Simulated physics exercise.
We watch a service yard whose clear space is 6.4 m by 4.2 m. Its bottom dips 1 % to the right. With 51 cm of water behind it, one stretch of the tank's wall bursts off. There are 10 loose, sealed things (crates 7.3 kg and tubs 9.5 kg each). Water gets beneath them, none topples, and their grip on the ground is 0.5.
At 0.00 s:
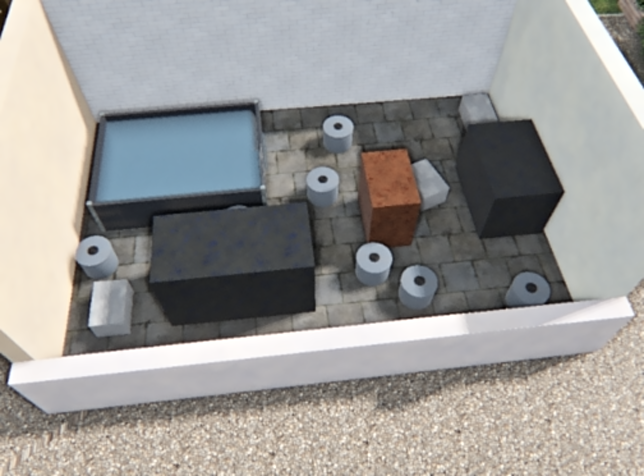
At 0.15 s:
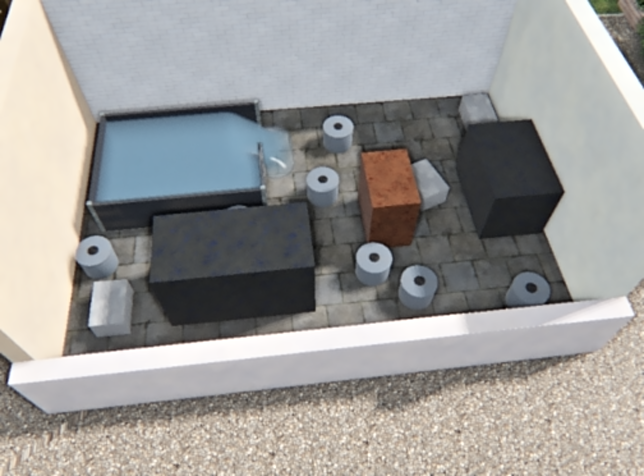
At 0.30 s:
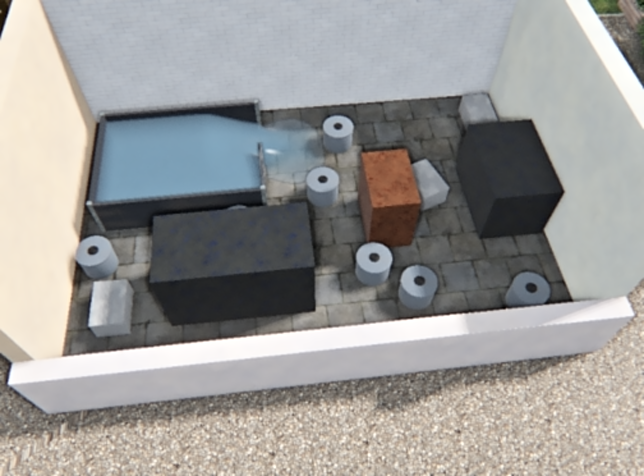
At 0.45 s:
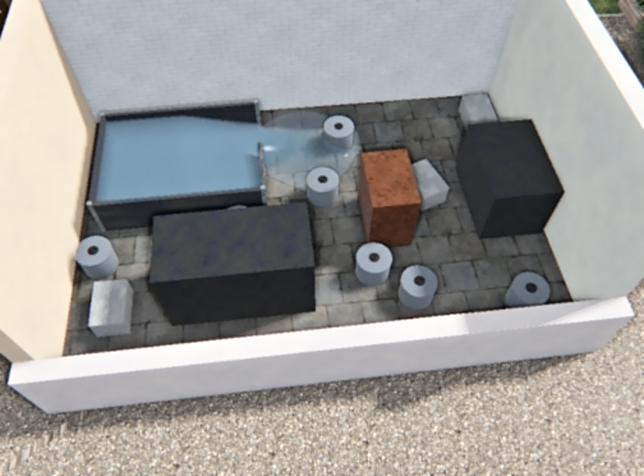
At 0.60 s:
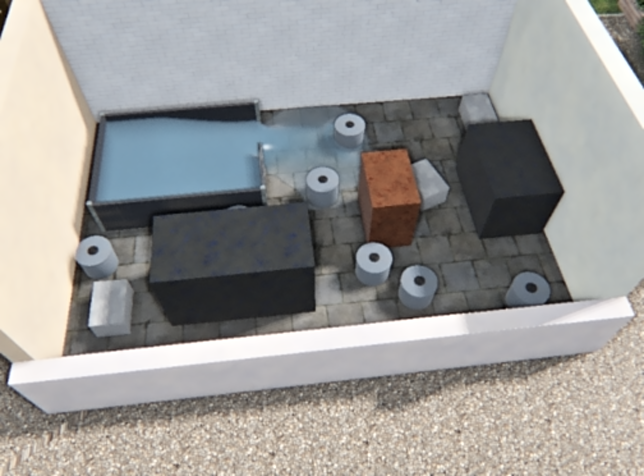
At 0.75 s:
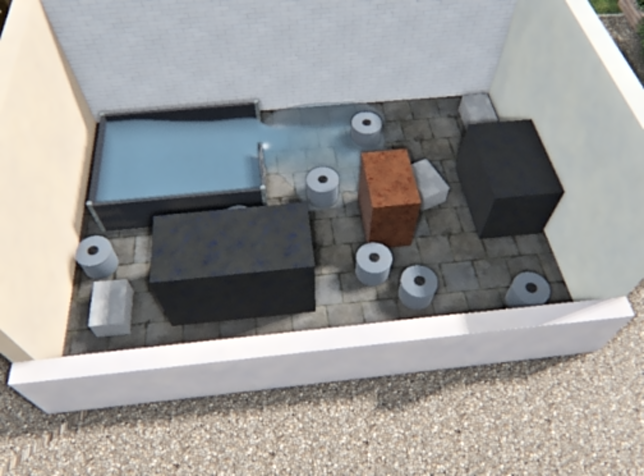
Water pours from the tank's right side across the paving and pushes one grey tub right.
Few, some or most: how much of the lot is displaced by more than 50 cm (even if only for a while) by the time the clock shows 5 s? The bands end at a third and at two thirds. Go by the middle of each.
Share: Not even a third.
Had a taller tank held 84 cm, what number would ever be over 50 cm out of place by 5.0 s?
In that case 5 of them.
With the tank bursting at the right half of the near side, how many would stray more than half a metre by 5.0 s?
In that case 9 of them.
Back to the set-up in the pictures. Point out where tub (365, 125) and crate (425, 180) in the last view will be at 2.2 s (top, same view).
Near (471, 118) and (456, 211).
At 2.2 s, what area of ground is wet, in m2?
About 11.5 m2.
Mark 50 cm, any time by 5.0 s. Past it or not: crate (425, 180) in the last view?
It is more.
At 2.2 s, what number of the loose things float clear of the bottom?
2 of them.
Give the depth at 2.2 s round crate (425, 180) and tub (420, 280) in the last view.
Roughly 5 and 0 cm.
After 1.1 s 1 of 10 are over 50 cm from their spots; 0 afloat.
After 2.2 s 2 of 10 are over 50 cm from their spots; 2 afloat.
After 3.5 s 3 of 10 are over 50 cm from their spots; 2 afloat.
After 5.0 s 3 of 10 are over 50 cm from their spots, and 3 have been at some point; 3 afloat.
